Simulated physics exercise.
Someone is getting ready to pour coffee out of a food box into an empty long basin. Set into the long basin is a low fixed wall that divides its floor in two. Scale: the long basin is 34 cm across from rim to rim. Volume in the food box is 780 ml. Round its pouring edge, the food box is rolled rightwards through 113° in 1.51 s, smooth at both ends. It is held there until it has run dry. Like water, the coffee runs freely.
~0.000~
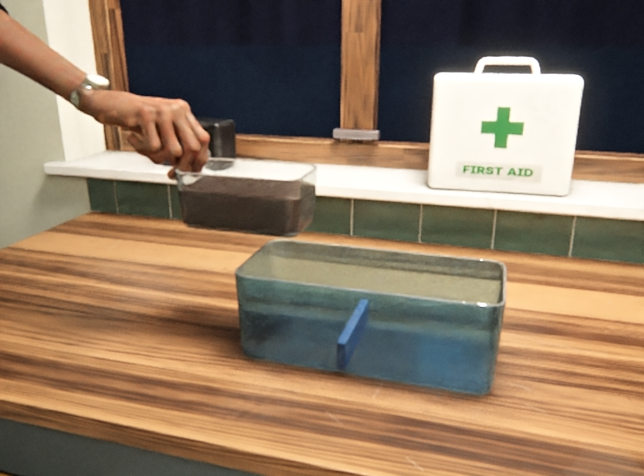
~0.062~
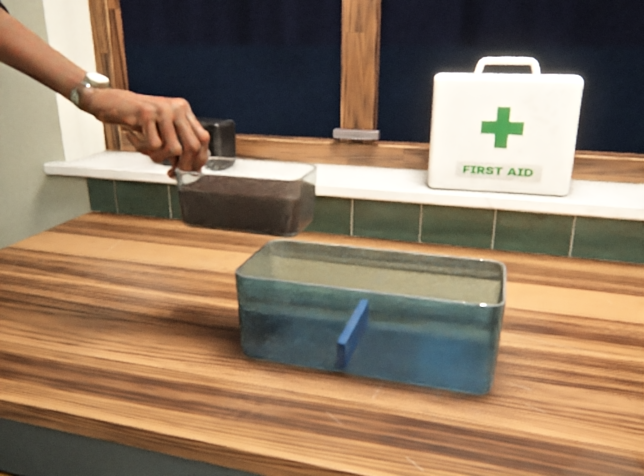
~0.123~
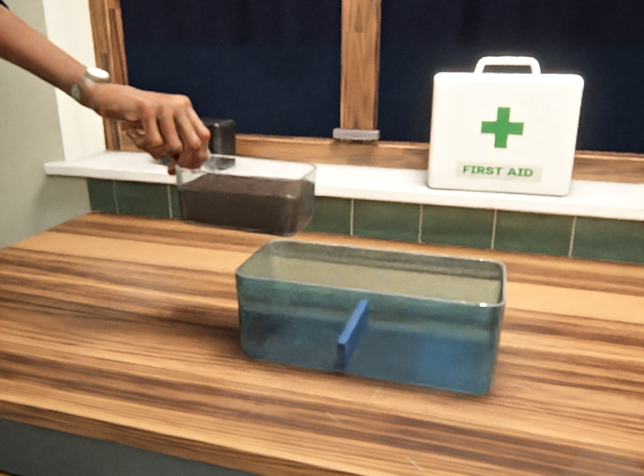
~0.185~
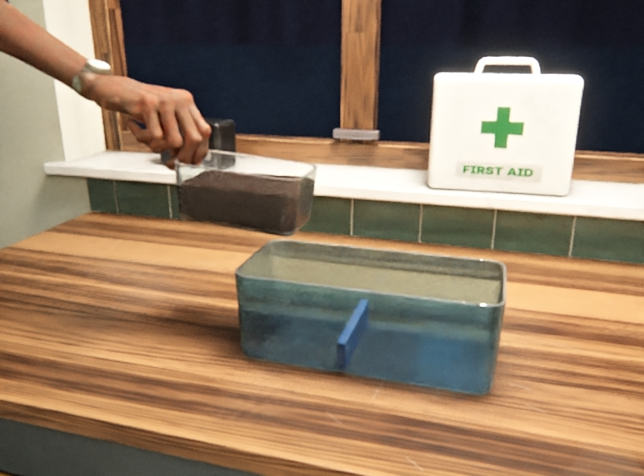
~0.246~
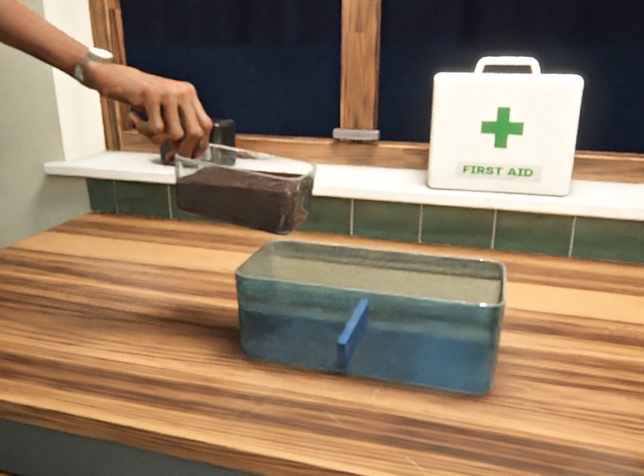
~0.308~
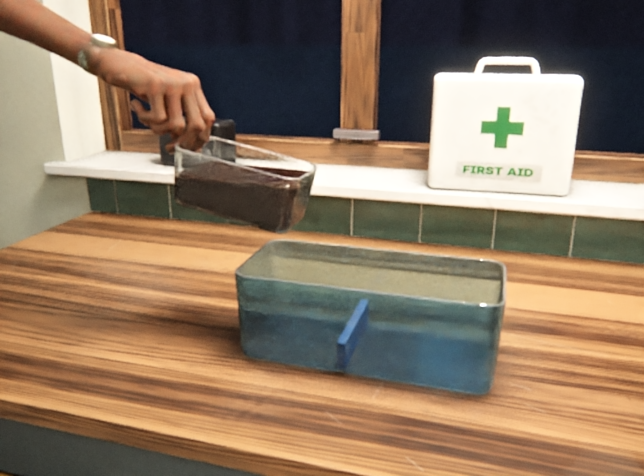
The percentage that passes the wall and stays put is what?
It is about 91 per cent.
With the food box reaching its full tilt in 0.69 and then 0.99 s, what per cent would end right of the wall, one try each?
70 per cent first, 85 per cent second.
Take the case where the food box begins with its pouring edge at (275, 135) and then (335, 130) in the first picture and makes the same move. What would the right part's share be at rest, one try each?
I'd expect close to 65 per cent and then close to 90 per cent.
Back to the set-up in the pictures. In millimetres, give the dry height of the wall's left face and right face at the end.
Left about 36 mm, right about 12 mm.
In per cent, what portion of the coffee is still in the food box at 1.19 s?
Around 7 in a hundred is still there.
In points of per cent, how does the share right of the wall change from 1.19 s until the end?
A gain, roughly 16 percent.
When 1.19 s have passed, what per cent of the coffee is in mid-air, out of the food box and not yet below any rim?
Around 10 per cent of the liquid is in flight.
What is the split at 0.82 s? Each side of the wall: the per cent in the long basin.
About 3 % left, 12 % right.
Then, 0.82 s in, the tilt is 64° and 48 per cent is still to pour, 3 is left of the wall and 12 right of it.
Then, 1.19 s in, the tilt is 101° and 7 per cent is still to pour, 6 is left of the wall and 76 right of it.
Then, 1.58 s in, the tilt is 113° and 0 per cent is still to pour, 7 is left of the wall and 91 right of it.
Then, 2.01 s in, the tilt is 113° and 0 per cent is still to pour, 7 is left of the wall and 91 right of it.
Finally, 7 per cent lies left of the wall, 91 right of it and 2 outside.
